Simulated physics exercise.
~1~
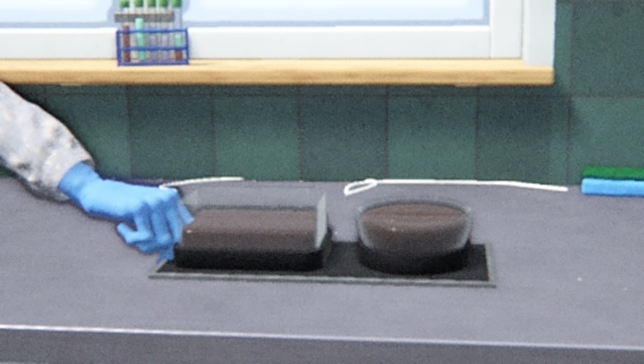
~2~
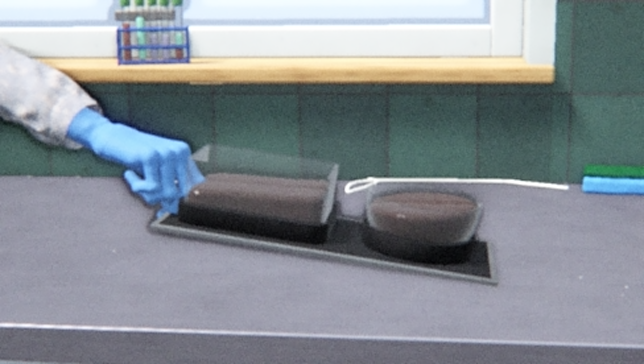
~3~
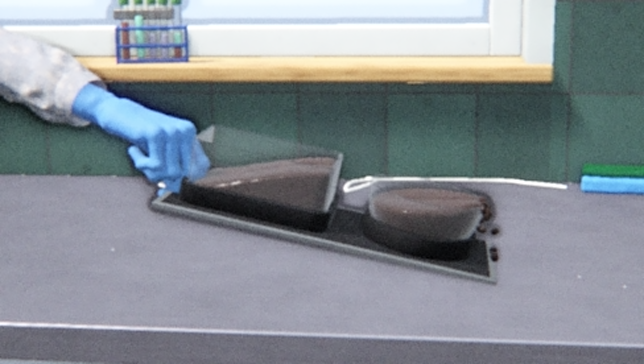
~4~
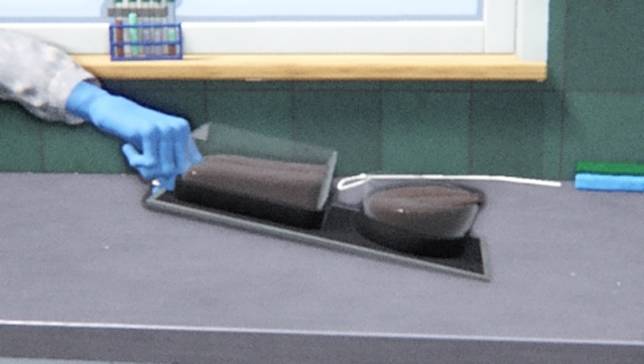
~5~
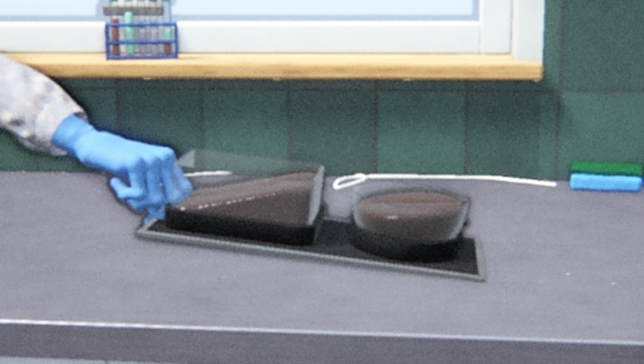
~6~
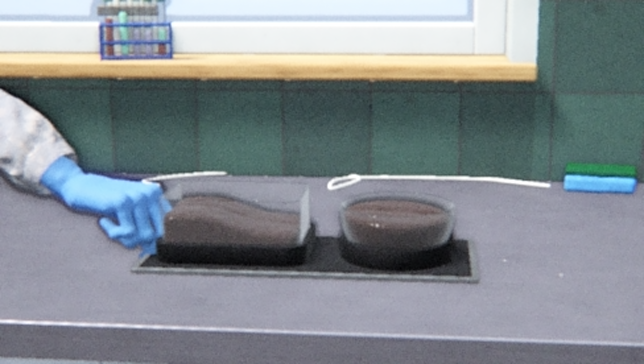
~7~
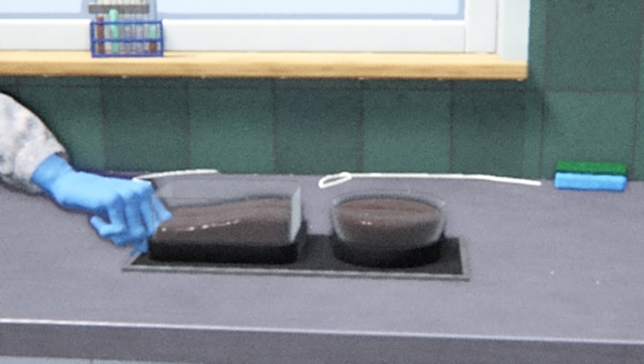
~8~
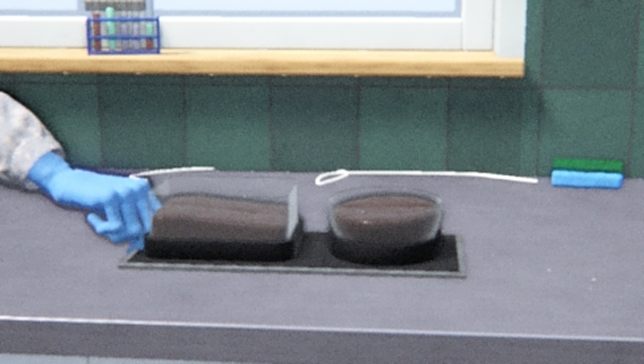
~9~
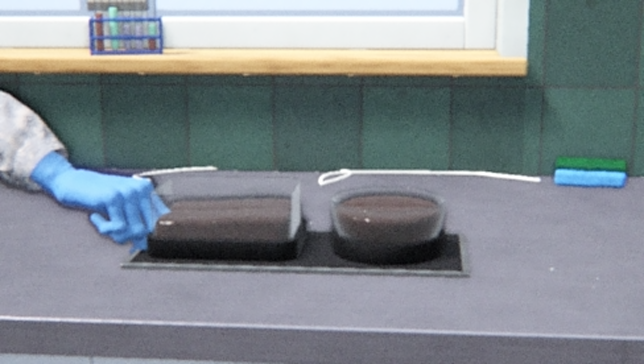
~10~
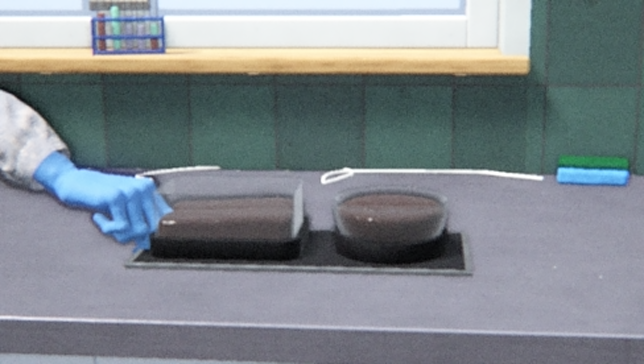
A blue-gloved hand raised the left end of a dark tray holding an oblong tub and a bowl of dark liquid, and a little spilled from the bowl's right side before the hand lowered the tray flat and kept hold of it.
